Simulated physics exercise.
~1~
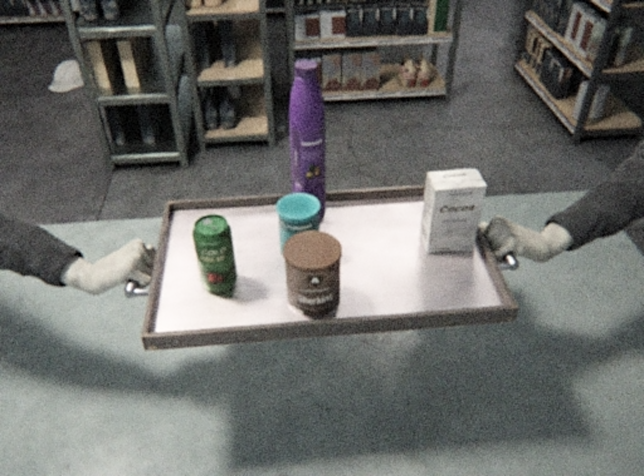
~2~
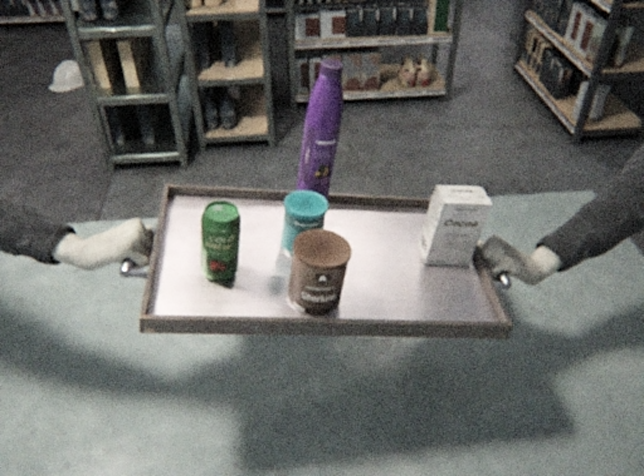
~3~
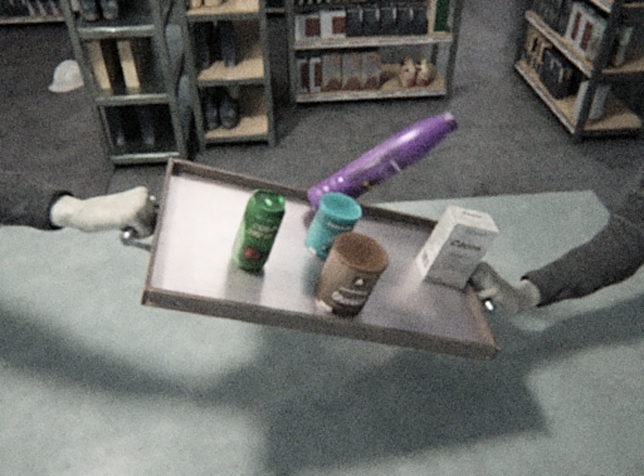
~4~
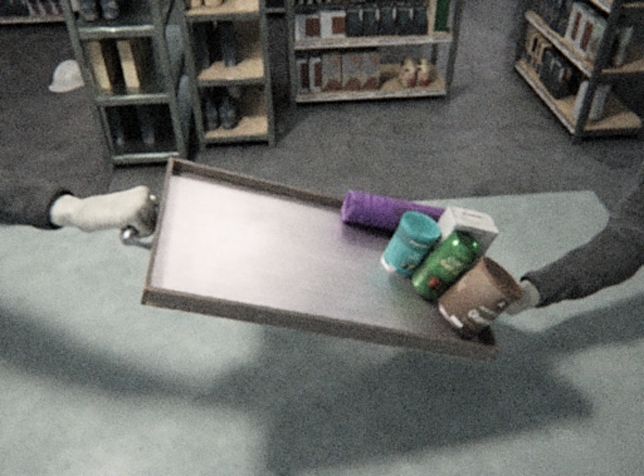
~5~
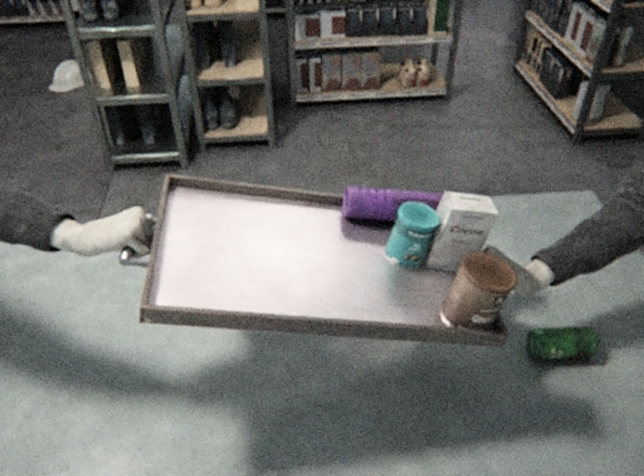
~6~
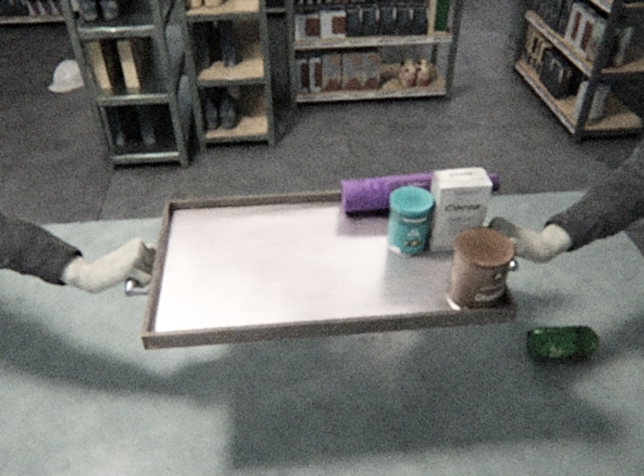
A tall purple bottle stands at the back of a rimmed serving tray held by two hands, seen from above in front of storage shelves. A green can sits at left, turquoise and brown tins near the middle, and a white packet at right. The hands tip the tray down to the right, and the bottle topples while the can and tins slide toward the packet. The green can drops off the right end and lies on the surface below. The tray levels with the bottle on its side and the tins and packet upright at right.
